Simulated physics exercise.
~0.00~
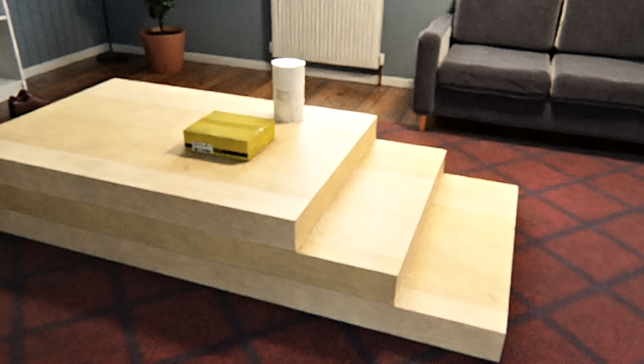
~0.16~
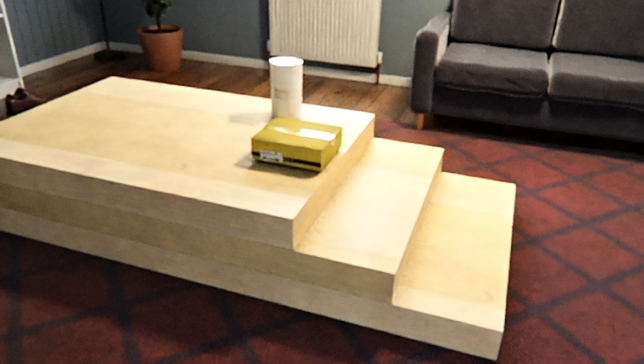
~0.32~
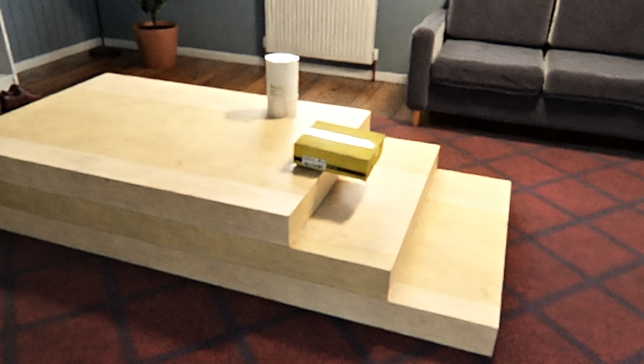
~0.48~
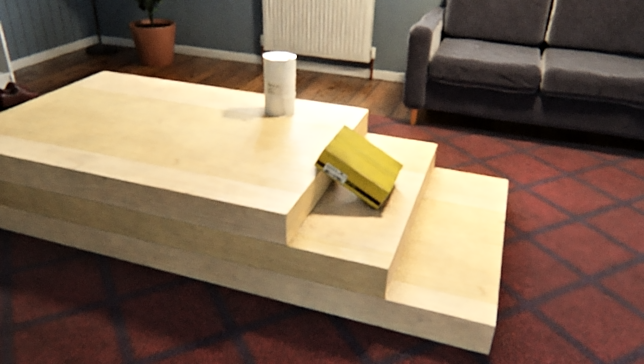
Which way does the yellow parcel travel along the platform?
The yellow parcel moves to the right, toward the steps.
